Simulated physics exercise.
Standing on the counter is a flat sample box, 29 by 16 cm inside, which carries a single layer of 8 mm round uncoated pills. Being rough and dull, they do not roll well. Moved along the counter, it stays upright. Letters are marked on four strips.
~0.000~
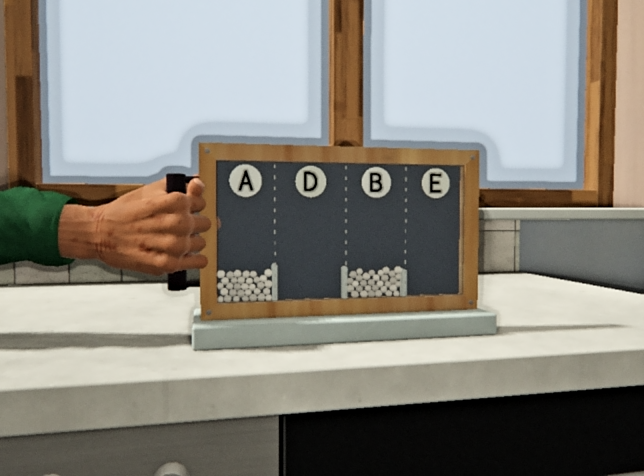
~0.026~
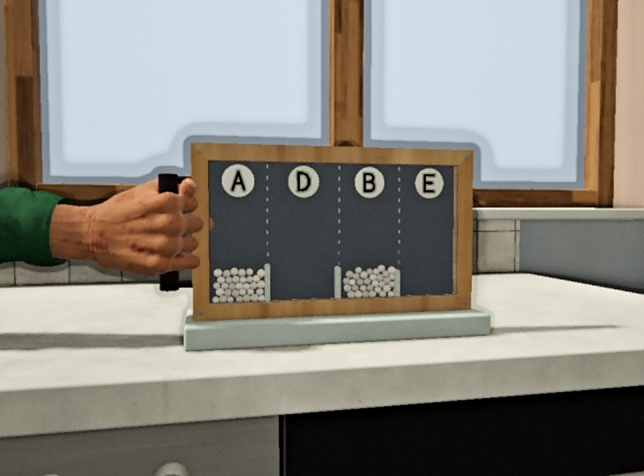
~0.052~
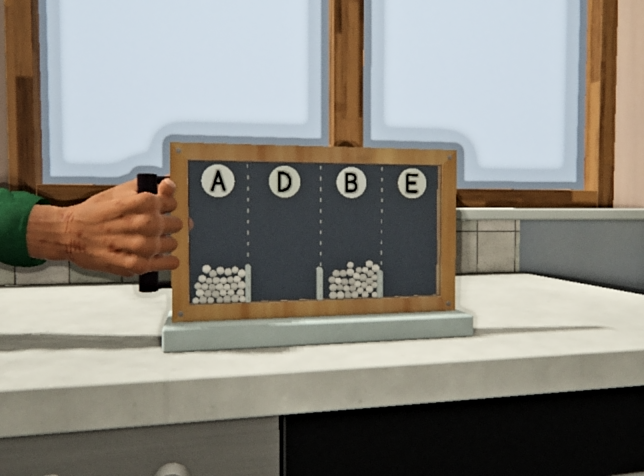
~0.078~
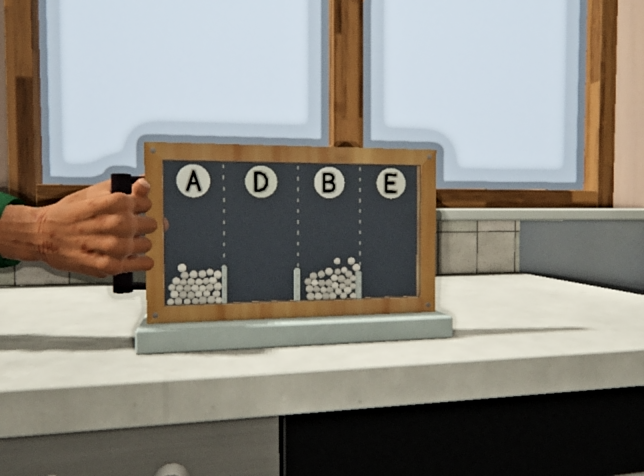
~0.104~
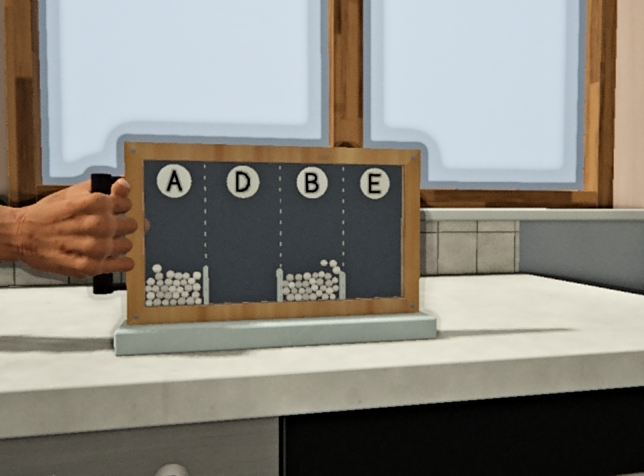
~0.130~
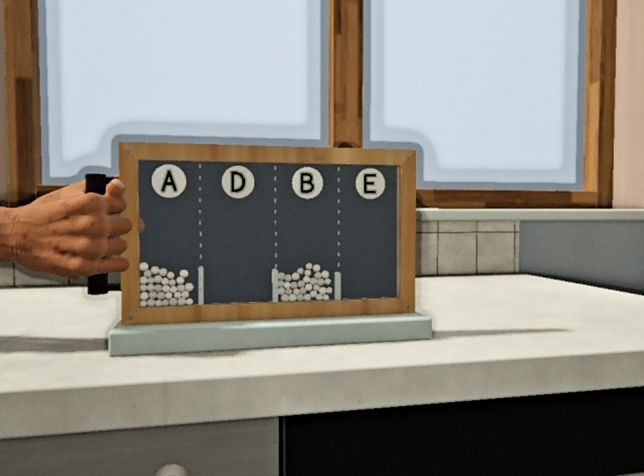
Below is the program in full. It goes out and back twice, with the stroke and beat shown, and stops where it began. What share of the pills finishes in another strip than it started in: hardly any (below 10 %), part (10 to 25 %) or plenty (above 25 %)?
By the end, the answer is an in-between share.
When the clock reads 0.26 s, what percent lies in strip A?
About 50 %.
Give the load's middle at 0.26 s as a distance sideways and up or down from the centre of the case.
Left: About 4 cm; below: About 6 cm.
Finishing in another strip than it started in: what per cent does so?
I'd guess roughly 20 percent, give or take.
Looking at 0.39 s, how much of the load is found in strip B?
40 %.
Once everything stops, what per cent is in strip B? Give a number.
Estimated share there: Roughly 35 per cent.
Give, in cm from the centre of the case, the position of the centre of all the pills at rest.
The middle sits around 3 cm left of it and 6 cm below it.
After 0.26 s, it is at its start; the pills' middle is 4 cm left of and 6 cm below the centre; A 50 %, B 45 %, D 5 %; 5 % have changed strip.
After 0.39 s, it is 8 cm to the left; the pills' middle is 4 cm left of and 6 cm below the centre; A 45 %, B 40 %, D 10 %, E 10 %; 15 % have changed strip.
After 0.50 s, it is at its start; the pills' middle is 3 cm left of and 6 cm below the centre; A 45 %, B 35 %, D 10 %, E 5 %; 20 % have changed strip.
At rest by 1.3 s, it is at its start; A 45 %, B 35 %, D 10 %, E 10 %; 20 % have changed strip.
